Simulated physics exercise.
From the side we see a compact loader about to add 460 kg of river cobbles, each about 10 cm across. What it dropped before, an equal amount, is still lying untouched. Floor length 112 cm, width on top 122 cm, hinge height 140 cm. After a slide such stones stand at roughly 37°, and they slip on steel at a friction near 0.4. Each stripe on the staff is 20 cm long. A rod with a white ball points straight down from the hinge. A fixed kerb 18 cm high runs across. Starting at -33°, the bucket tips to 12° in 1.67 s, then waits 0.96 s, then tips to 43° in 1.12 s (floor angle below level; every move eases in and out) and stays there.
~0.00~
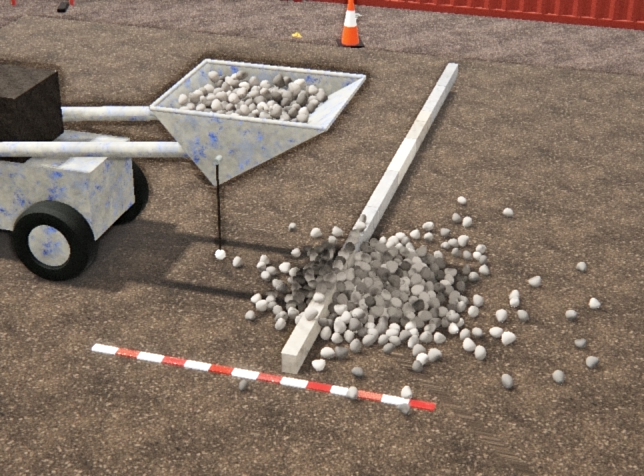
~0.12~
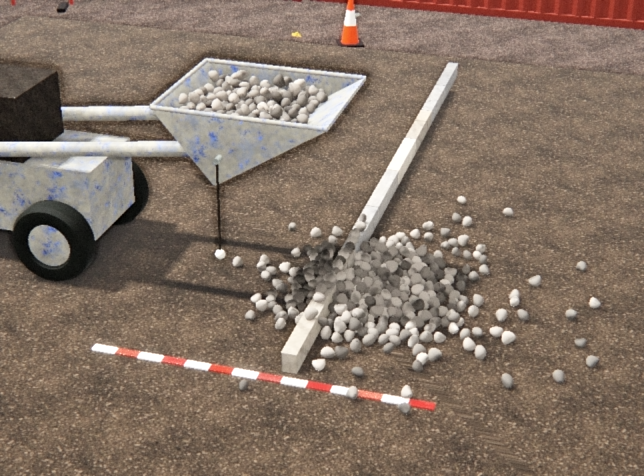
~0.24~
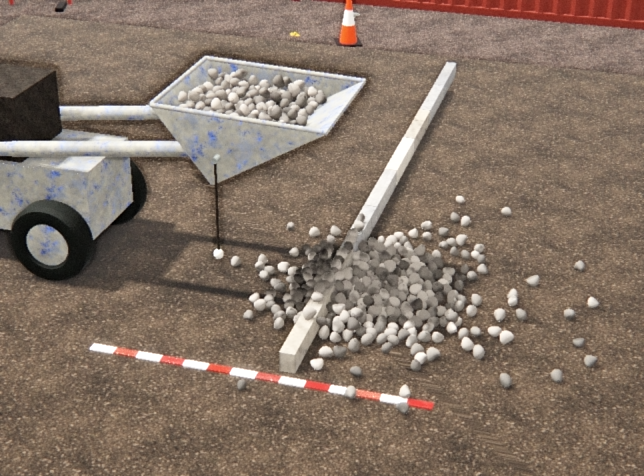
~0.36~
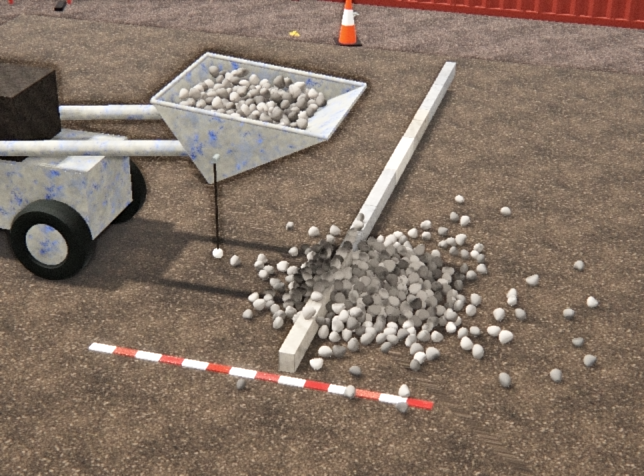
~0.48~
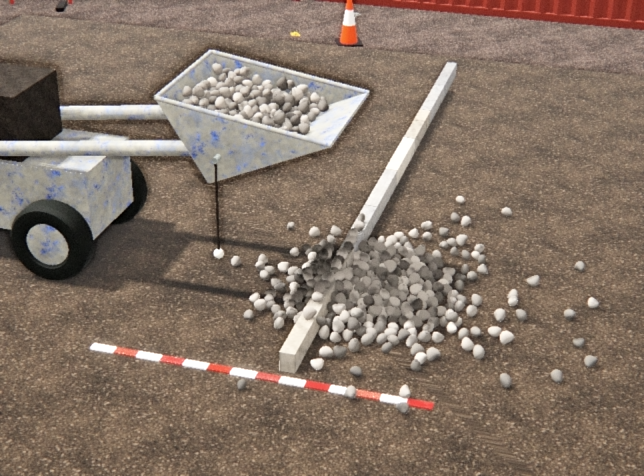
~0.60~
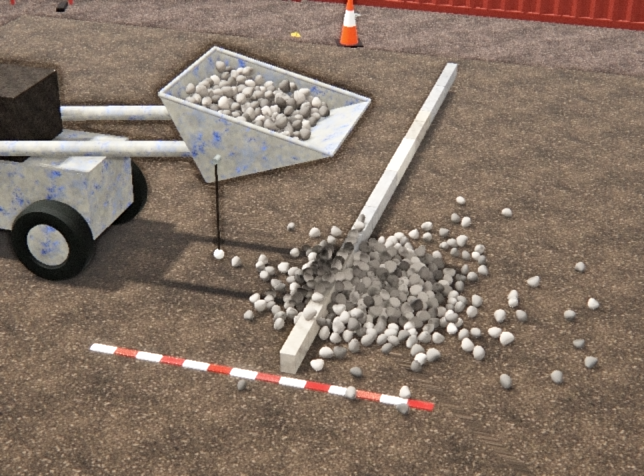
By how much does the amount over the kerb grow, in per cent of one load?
About 71 per cent.
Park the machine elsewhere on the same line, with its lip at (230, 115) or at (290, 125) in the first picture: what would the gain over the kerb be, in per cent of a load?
About 0 and 25 per cent.
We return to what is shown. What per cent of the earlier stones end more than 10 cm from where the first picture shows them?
About 5 per cent.
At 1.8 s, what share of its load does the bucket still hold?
Roughly 100 per cent is still inside.
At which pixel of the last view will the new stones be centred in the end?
Their middle is at about (361, 272).
After 1.2 s the floor is at 5°; in per cent of one load, 100 in the bucket, 23 on this side of the kerb, 77 over the kerb; the foremost stones are at (564, 327).
After 1.8 s the floor is at 12°; in per cent of one load, 100 in the bucket, 23 on this side of the kerb, 77 over the kerb; the foremost stones are at (564, 327).
After 4.2 s the floor is at 43°; in per cent of one load, 0 in the bucket, 53 on this side of the kerb, 147 over the kerb; the foremost stones are at (564, 327).
After 7.0 s the floor is at 43°; in per cent of one load, 0 in the bucket, 53 on this side of the kerb, 147 over the kerb; the foremost stones are at (564, 327). Net gain over the kerb, 71.
